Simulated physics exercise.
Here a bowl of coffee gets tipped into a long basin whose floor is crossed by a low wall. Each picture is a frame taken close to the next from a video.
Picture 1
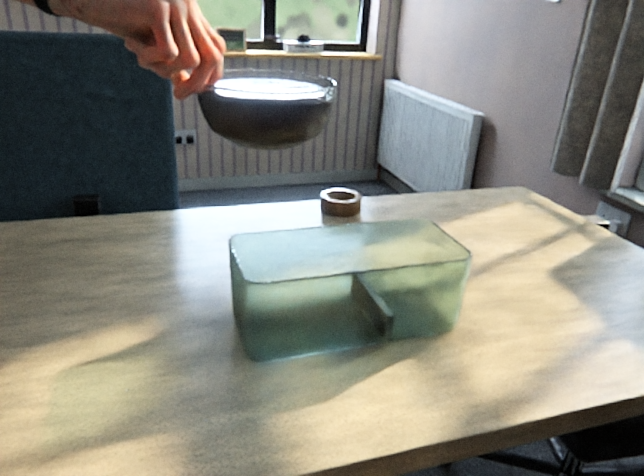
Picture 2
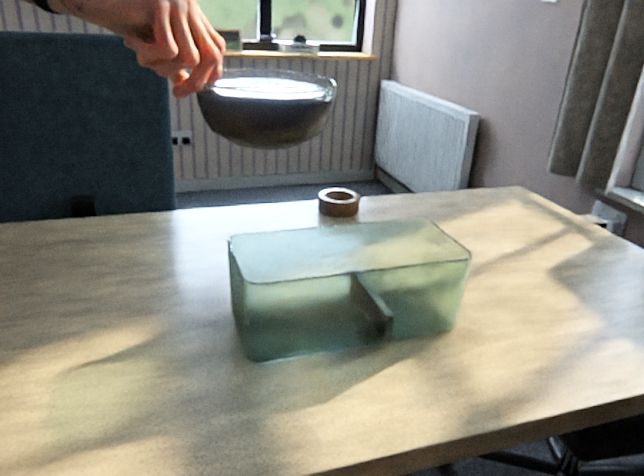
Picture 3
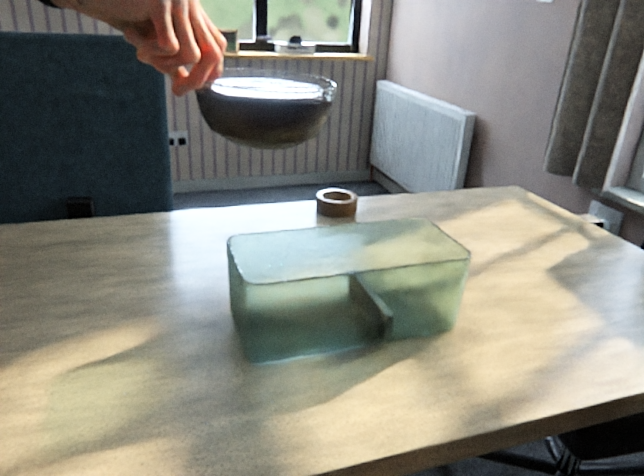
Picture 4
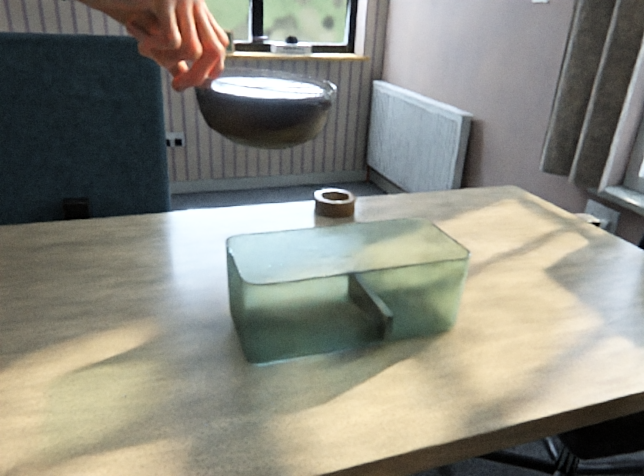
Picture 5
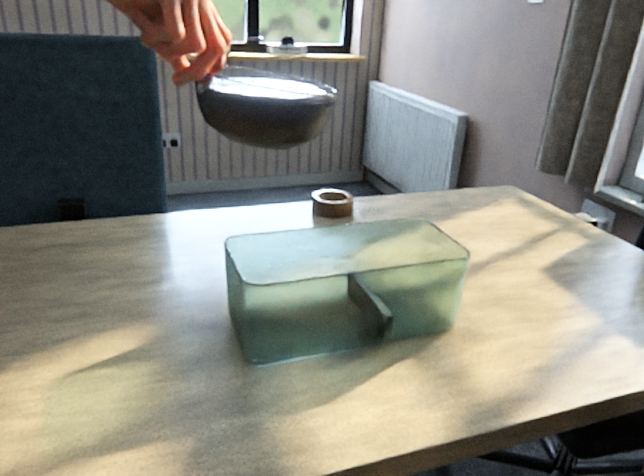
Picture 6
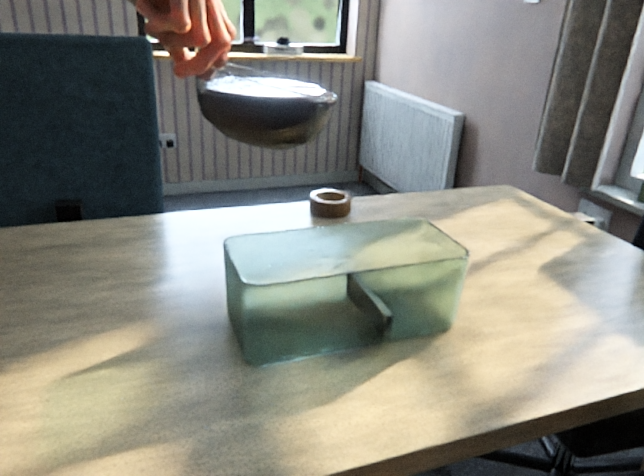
In a room with a window and radiator, a hand holds a dark bowl of coffee above a greenish, clear-sided basin with a low wall inside on a wooden table, and the bowl tilts slightly to the right.
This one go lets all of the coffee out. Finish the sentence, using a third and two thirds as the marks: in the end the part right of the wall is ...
Between a third and two thirds of the whole.
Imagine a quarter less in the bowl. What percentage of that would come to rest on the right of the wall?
Near 40 %.
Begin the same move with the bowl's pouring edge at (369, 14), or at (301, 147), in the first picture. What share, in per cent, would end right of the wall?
It comes to 70 % the first time and 5 % the second.
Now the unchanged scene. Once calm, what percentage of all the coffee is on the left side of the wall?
Close to 45 in a hundred.
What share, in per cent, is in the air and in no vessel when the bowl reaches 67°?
Around 40 in a hundred.
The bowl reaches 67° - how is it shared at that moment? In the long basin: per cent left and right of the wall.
5 per cent left, 15 per cent right.
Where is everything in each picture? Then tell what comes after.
The first frame shows tilt 0°; pouring edge (331, 82); surface from (200, 90) to (327, 89); the long basin's rim runs from (236, 259) to (450, 238); the wall's top is at (371, 292).
The second frame shows tilt 1°; pouring edge (331, 83); surface from (198, 90) to (326, 89).
The third frame shows tilt 2°; pouring edge (331, 84); surface from (198, 88) to (326, 89).
The fourth frame shows tilt 5°; pouring edge (331, 87); surface from (198, 87) to (327, 89).
The fifth frame shows tilt 8°; pouring edge (331, 91); surface from (199, 87) to (327, 90).
The sixth frame shows tilt 12°; pouring edge (331, 95); surface from (199, 88) to (328, 90).
A moment on, the bowl is tipped part way and 36 per cent is still to pour, 7 is left of the wall and 16 right of it.
Next, the bowl is tipped right over and 1 per cent is still to pour, 40 is left of the wall and 52 right of it.
Then the bowl is tipped right over and 0 per cent is still to pour, 46 is left of the wall and 52 right of it.
Later the bowl is tipped right over and 0 per cent is still to pour, 46 is left of the wall and 52 right of it.
At rest 46 per cent lies left of the wall, 52 right of it and 1 outside.
